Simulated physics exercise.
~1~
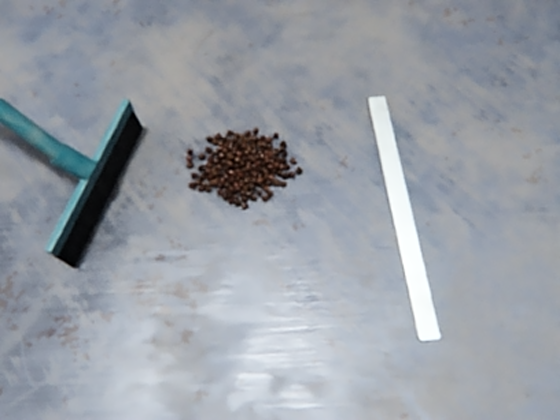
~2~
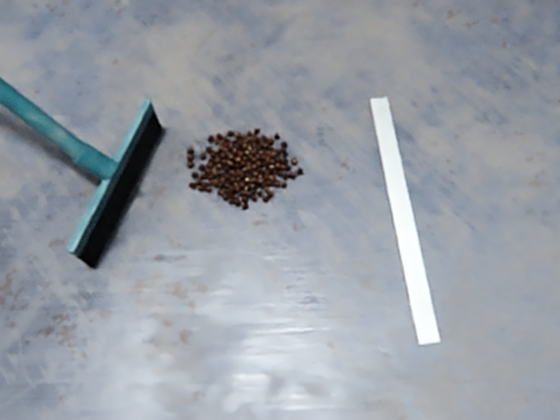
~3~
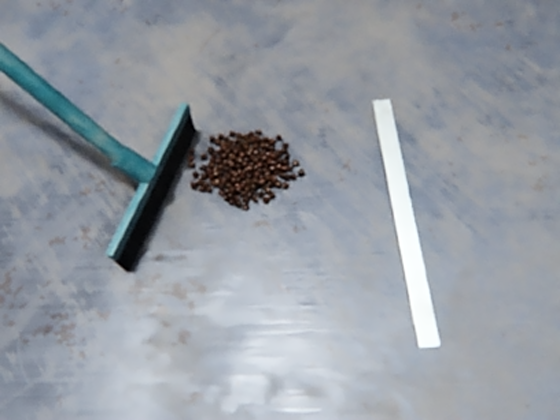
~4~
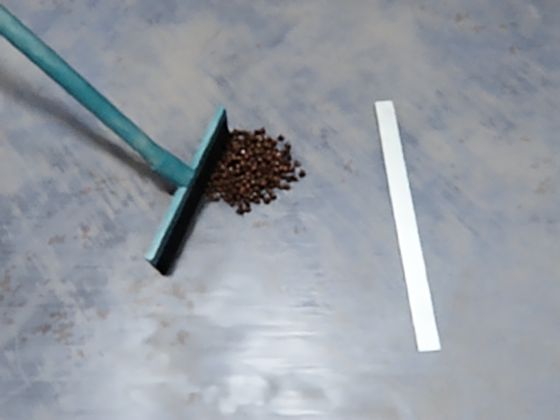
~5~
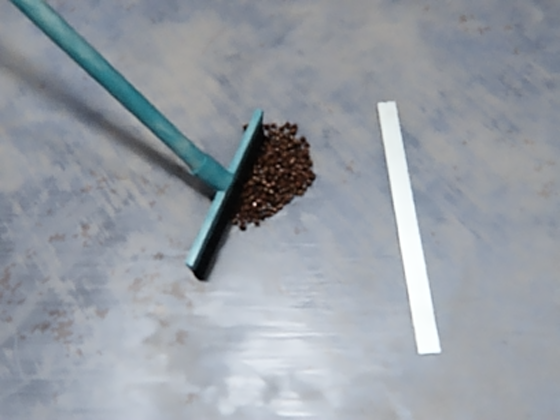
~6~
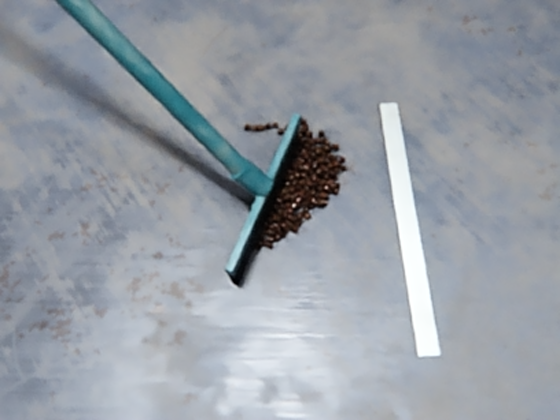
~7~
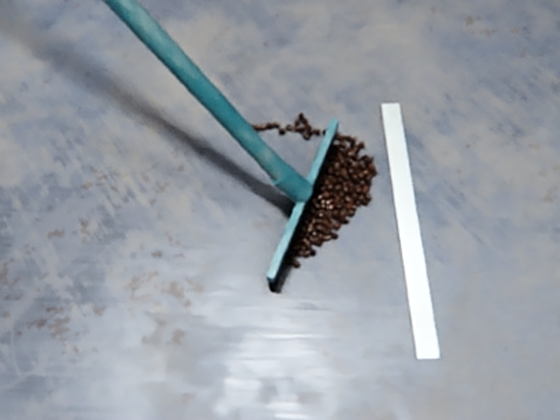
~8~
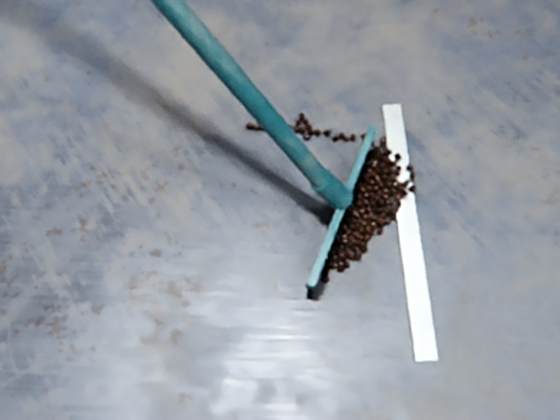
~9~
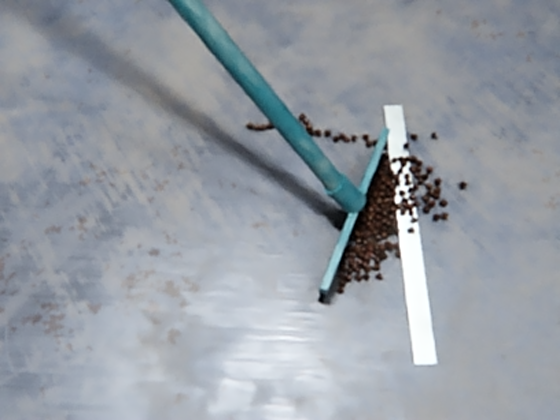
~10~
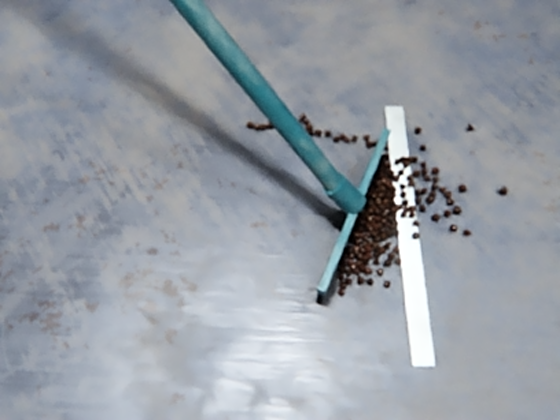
A teal squeegee slid right into a pile of brown coffee beans and pushed them toward a white strip, leaving a thin trail behind, then stopped just short as some beans spilled onto and past the strip while most stayed off it.
